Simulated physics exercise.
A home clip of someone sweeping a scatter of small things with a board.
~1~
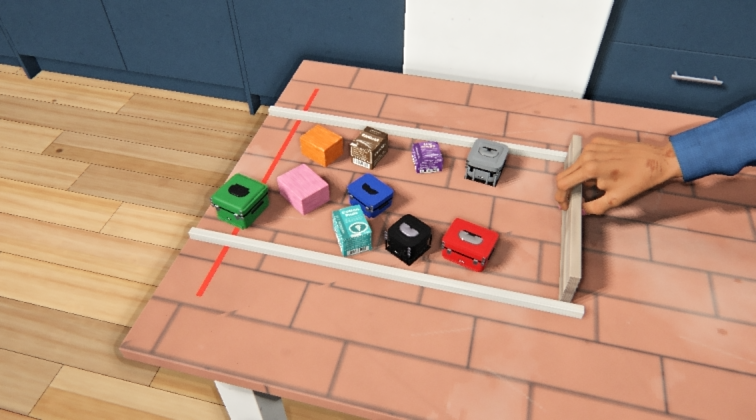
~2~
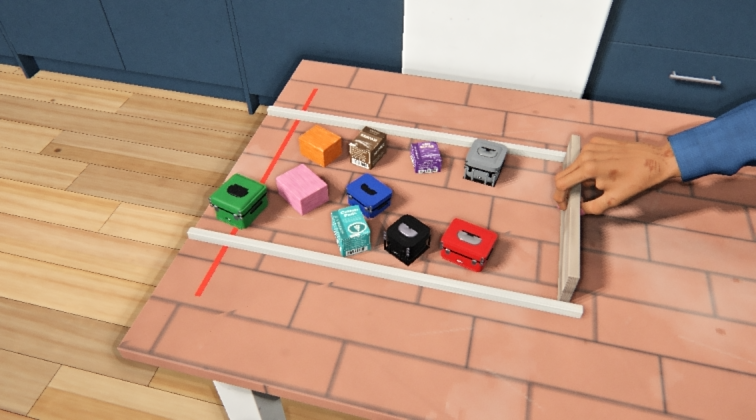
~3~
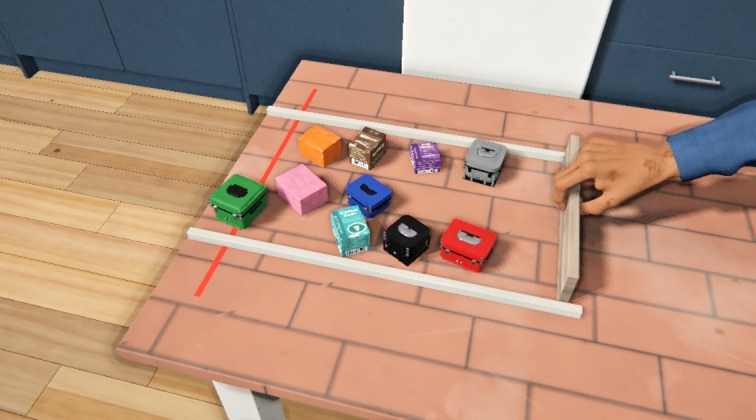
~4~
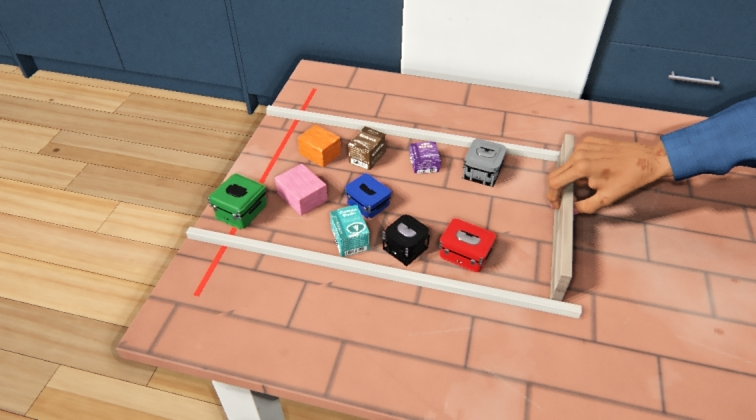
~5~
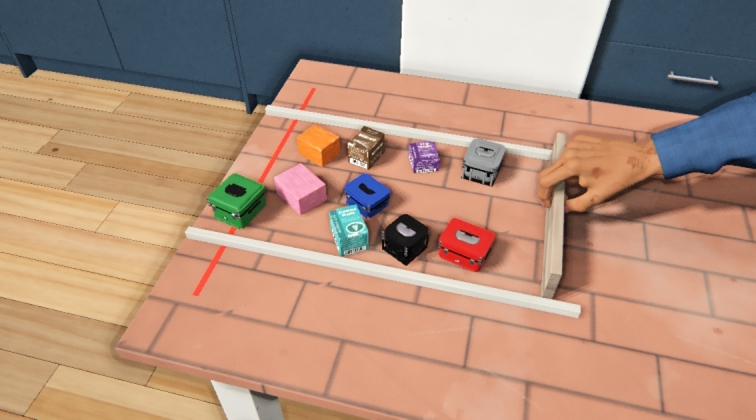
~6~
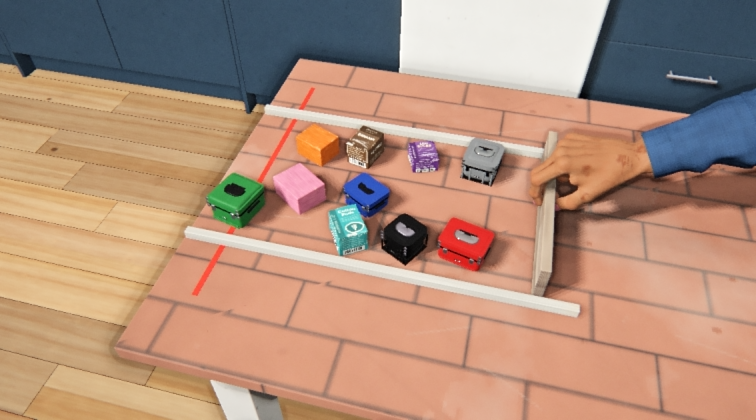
A hand slides a wooden board slightly left toward scattered colourful little boxes on a table.
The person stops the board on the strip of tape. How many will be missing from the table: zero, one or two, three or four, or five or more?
In the end the number that fall off is five or more.
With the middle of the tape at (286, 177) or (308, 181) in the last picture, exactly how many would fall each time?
In that order 4 and 2.
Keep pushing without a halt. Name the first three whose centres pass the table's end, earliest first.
Earliest first: The green case, then the orange block, then the turquoise box.
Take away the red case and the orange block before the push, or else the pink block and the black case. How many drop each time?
It would be 5 and 5.
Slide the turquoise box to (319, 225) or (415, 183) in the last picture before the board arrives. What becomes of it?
The turquoise box is lost; stays on.
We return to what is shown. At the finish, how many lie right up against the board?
The number is 3.
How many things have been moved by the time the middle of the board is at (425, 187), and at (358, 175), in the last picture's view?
By then 6, and 10.
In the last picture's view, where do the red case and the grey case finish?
The red case at (219, 203), the grey case at (269, 127).
A little later, none off yet; green case at rest near (238, 201); orange block at rest near (318, 145); pink block at rest near (300, 189).
Next, none off yet; green case shifted a little near (217, 197); orange block shifted about its own width near (267, 140); pink block shifted a little near (288, 187).
When it is over, the number that fall off is five or more; down, black case, purple box, turquoise box, brown box, pink block, orange block and green case.
